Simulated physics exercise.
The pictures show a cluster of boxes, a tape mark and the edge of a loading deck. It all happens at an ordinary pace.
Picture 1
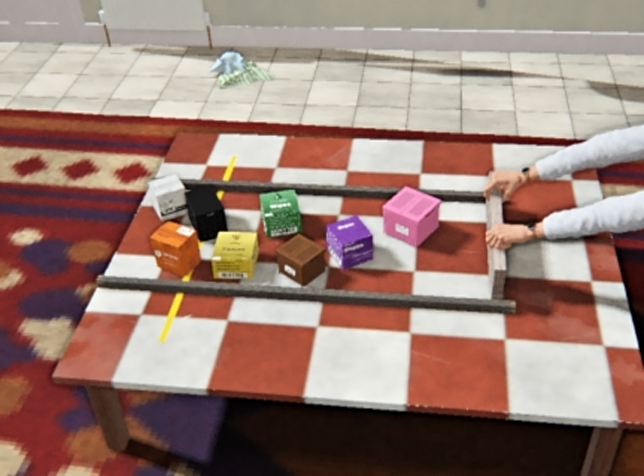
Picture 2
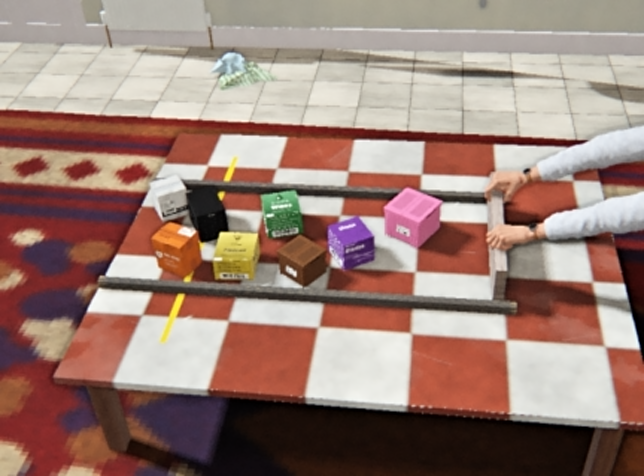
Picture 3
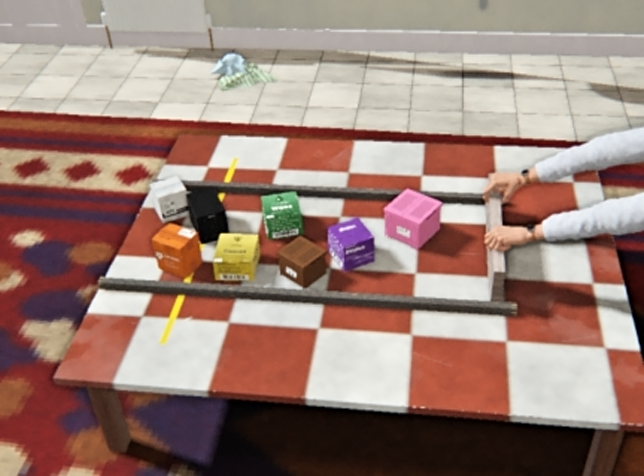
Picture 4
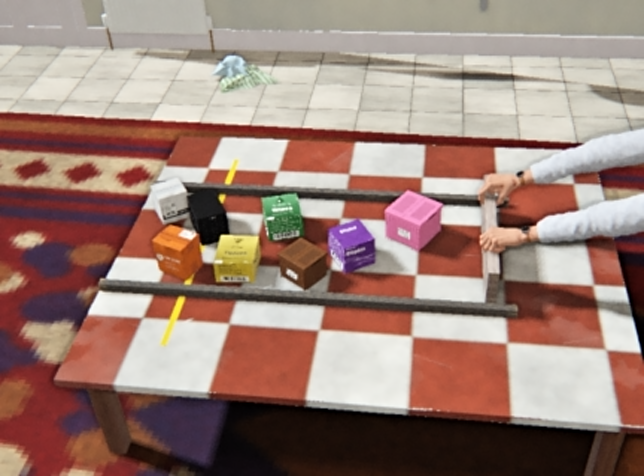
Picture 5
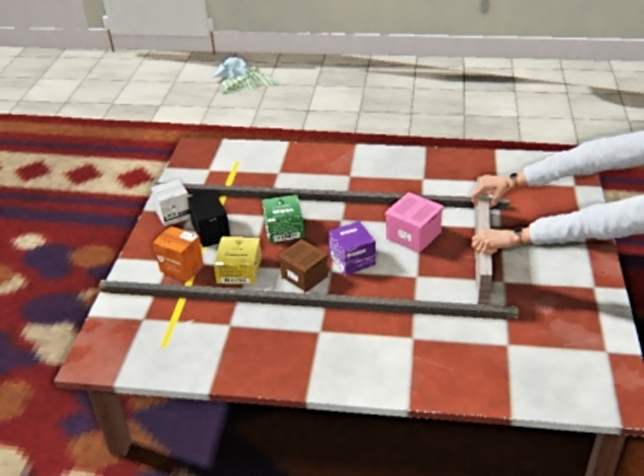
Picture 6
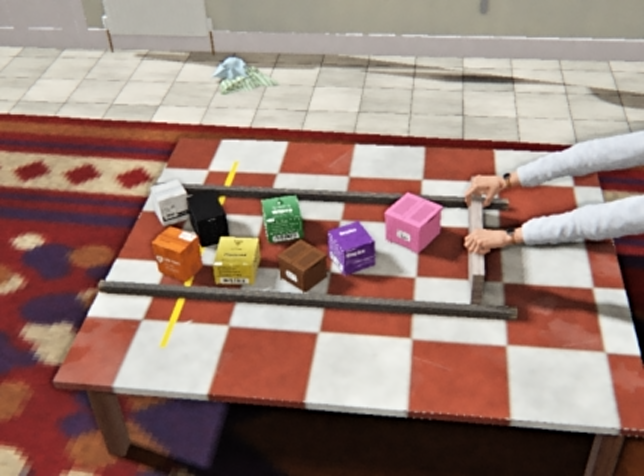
The footage shows colored boxes clustered between two dark rails on a red-and-white checkered table, near a yellow tape line, while two hands at the right slide a plank slightly left and the boxes stay essentially still.
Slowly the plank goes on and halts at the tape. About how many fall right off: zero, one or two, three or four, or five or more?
The number that fall off is three or four.
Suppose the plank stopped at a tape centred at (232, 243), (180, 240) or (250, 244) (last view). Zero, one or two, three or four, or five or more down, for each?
One after another: No fall at all; three or four; none at all.
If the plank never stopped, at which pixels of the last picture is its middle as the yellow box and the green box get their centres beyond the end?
Its middle is around (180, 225) and around (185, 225).
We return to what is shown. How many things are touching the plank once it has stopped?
That makes 3.
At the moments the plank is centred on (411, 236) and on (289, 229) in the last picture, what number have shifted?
First 1, then 6.
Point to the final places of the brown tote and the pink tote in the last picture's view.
Near (170, 269) and (189, 214).
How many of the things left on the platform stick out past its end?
Overhanging: 0.
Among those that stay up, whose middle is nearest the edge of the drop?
Foremost is the green box.
Soon after, none off yet; white parcel at rest near (171, 203); orange parcel at rest near (178, 254); black crate at rest near (208, 219).
Then, none off yet; white parcel at rest near (171, 203); orange parcel at rest near (178, 254); black crate moved a little near (203, 219).
By the end, the number that fall off is three or four; fallen, black crate, orange parcel and white parcel.
